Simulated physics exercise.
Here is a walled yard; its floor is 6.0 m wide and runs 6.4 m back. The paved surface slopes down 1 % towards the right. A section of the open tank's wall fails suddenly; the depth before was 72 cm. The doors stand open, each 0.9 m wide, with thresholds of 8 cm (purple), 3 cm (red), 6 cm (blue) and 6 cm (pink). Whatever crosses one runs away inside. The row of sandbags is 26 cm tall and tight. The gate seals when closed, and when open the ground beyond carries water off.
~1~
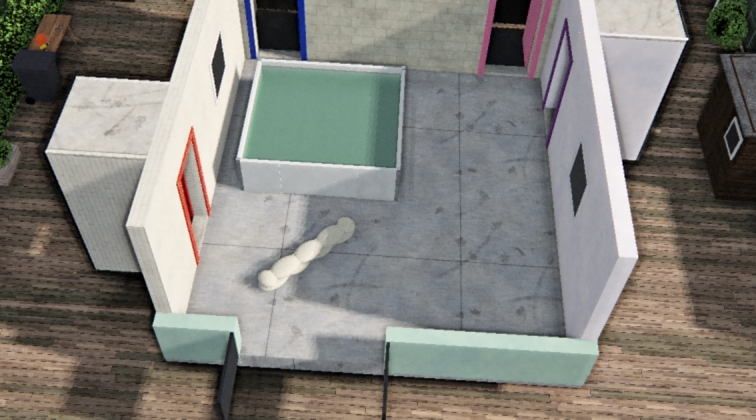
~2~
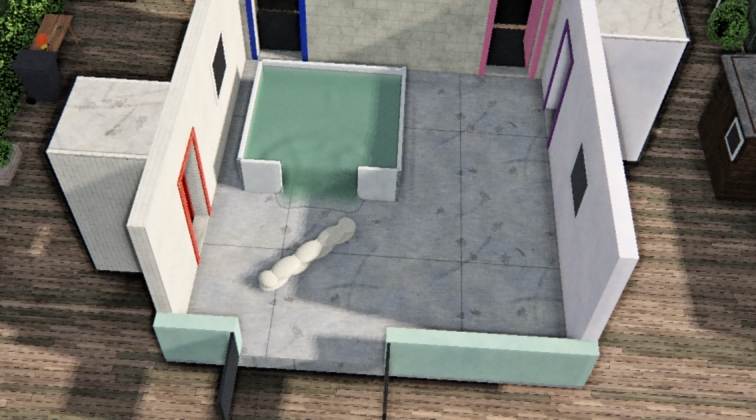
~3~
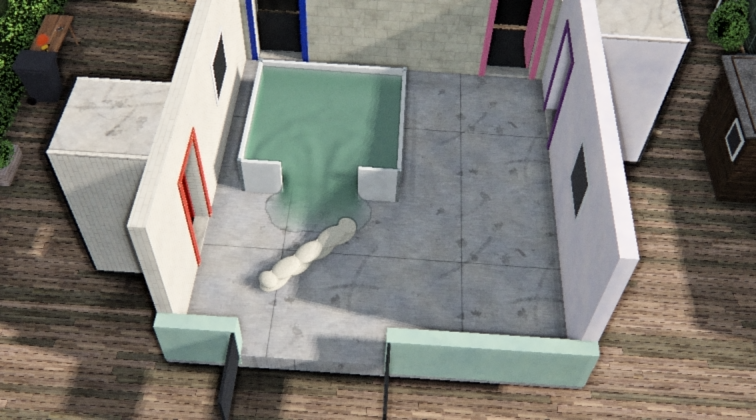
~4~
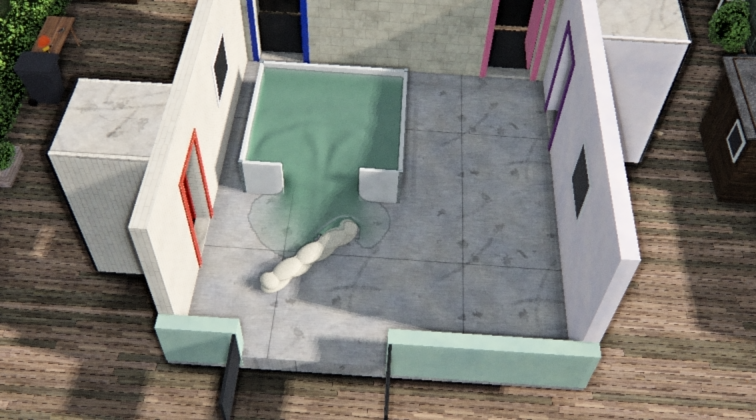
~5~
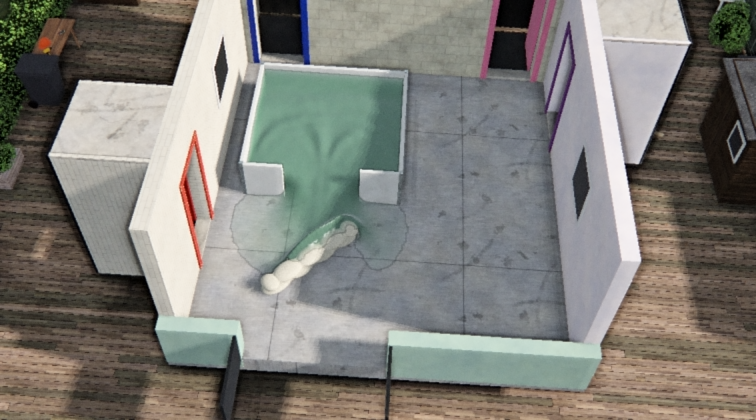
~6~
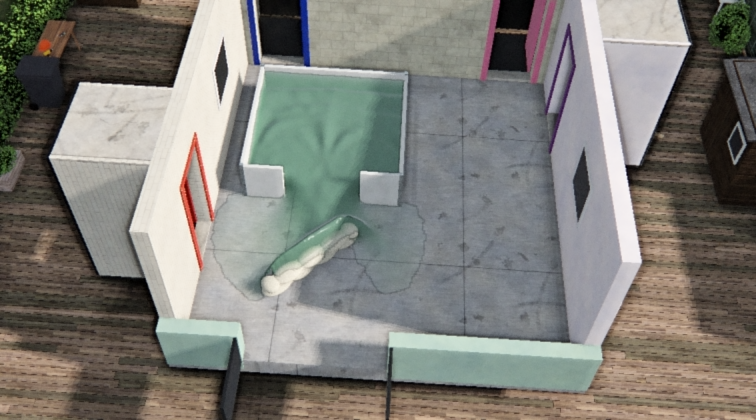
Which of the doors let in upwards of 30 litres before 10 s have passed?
Door by door: At the purple door it stays under the limit; at the red door it passes the limit; at the blue door it keeps below the limit; at the pink door it goes over the limit.
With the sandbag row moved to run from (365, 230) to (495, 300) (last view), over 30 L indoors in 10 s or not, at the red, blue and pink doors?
Then: Red past it, blue below, pink not over.
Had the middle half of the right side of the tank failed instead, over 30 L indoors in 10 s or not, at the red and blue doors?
Then: Red not over, blue below.
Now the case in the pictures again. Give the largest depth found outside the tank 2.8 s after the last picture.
About 35 cm.
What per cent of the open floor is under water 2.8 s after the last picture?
About 60 per cent.
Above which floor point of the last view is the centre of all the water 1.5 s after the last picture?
Around (320, 191).
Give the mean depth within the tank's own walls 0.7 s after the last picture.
About 53 cm.
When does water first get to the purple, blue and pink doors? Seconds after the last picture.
Purple 3.6 s, blue 6.5 s, pink 6.0 s.
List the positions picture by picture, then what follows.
The first picture shows the open tank at (325, 115) is whole and still, 72 cm deep.
In the second picture, the front is at (280, 199), 0.7 m from the gap at (320, 185); 0.3 m2 of floor is under water; 72 cm left at the back of the open tank.
In the third picture, water pours out at (320, 187) and has run 1.0 m, to (276, 221); typically 12 cm deep outside, 72 cm at the open tank's back.
In the fourth picture, water pours out at (322, 188) and has run 1.4 m, to (287, 255); typically 12 cm deep outside, 72 cm at the open tank's back.
In the fifth picture, the front is at (273, 277), 1.9 m from the gap at (322, 189); 3.1 m2 of floor is under water; 72 cm left at the back of the open tank.
In the sixth picture, water pours out at (322, 190) and has run 2.3 m, to (256, 296); typically 5 cm deep outside, 66 cm at the open tank's back.
Then, 0.7 s after the last picture water covers 35 % of the floor and is deepest (62 cm) near (185, 342); purple door not reached, red door 7 cm at the sill, 3 L in, blue door not reached, pink door not reached.
Then, 1.5 s after the last picture water covers 55 % of the floor and is deepest (54 cm) near (187, 331); purple door not reached, red door 17 cm at the sill, 68 L in, blue door not reached, pink door not reached.
Then, 2.8 s after the last picture water covers 60 % of the floor and is deepest (35 cm) near (185, 342); purple door not reached, red door 20 cm at the sill, 247 L in, blue door not reached, pink door not reached.
Then, 5.3 s after the last picture water covers 70 % of the floor and is deepest (23 cm) near (185, 342); purple door 8 cm at the sill, 0 L in, red door 17 cm at the sill, 557 L in, blue door not reached, pink door not reached.
Then, 9.3 s after the last picture water covers 95 % of the floor and is deepest (14 cm) near (338, 230); purple door 6 cm at the sill, 0 L in, red door 11 cm at the sill, 788 L in, blue door 7 cm at the sill, 0 L in, pink door 13 cm at the sill, 108 L in.
